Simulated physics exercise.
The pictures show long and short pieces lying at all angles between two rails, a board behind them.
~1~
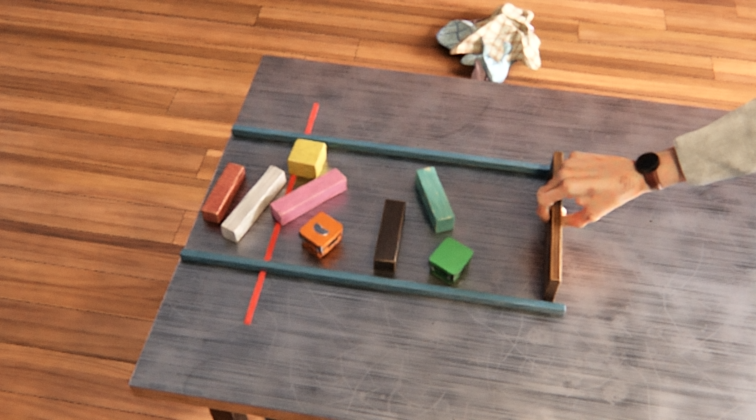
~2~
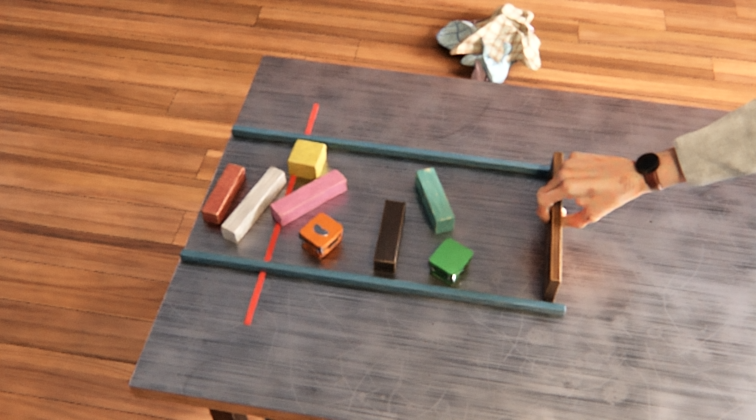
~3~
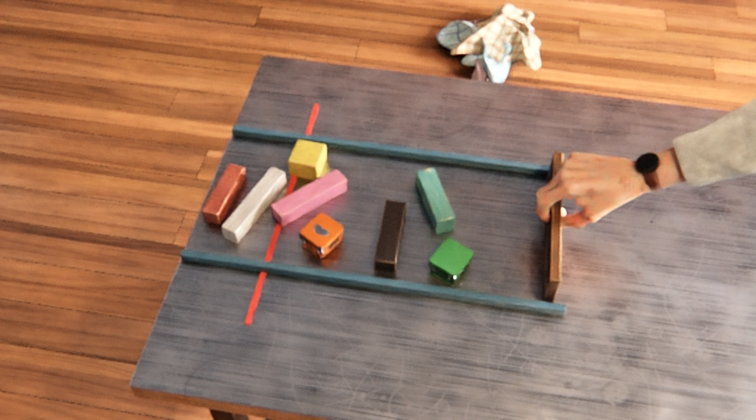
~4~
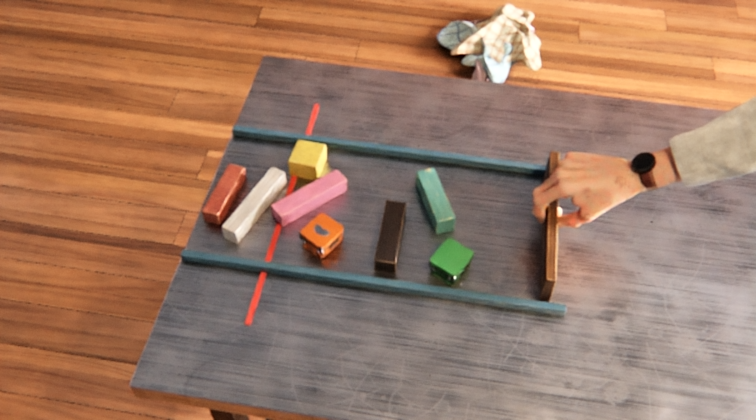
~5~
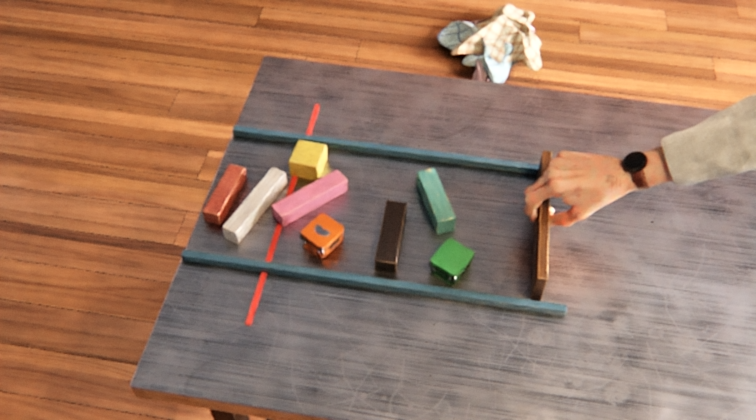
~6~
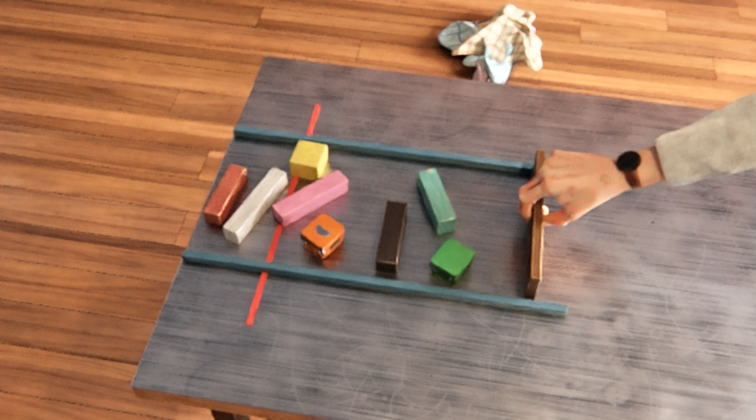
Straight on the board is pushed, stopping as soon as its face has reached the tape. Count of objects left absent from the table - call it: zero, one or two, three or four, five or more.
My call is one or two.
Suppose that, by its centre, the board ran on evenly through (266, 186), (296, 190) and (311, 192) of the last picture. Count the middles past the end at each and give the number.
The numbers are 3, 1 and 0.
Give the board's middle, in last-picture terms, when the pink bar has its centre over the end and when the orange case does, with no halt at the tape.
Near (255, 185), then near (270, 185).
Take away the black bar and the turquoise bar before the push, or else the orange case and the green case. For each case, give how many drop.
Counts - first: 1, second: 1.
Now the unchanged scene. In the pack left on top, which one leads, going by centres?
Going by centres, it is the white bar.
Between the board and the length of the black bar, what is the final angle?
The angle is about 10 degrees.
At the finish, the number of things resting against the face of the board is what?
2 are in contact with it.
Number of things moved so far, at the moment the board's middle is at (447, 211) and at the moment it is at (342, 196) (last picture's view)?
Note: First position 2; second position 7.
Early on, none off yet; red bar at rest near (226, 194); white bar at rest near (256, 205); yellow block at rest near (309, 160).
A while later, none off yet; red bar at rest near (224, 194); white bar travelled a little near (238, 200); yellow block travelled about its own width near (284, 151).
Finally, the number that fall off is one or two; lost, red bar.
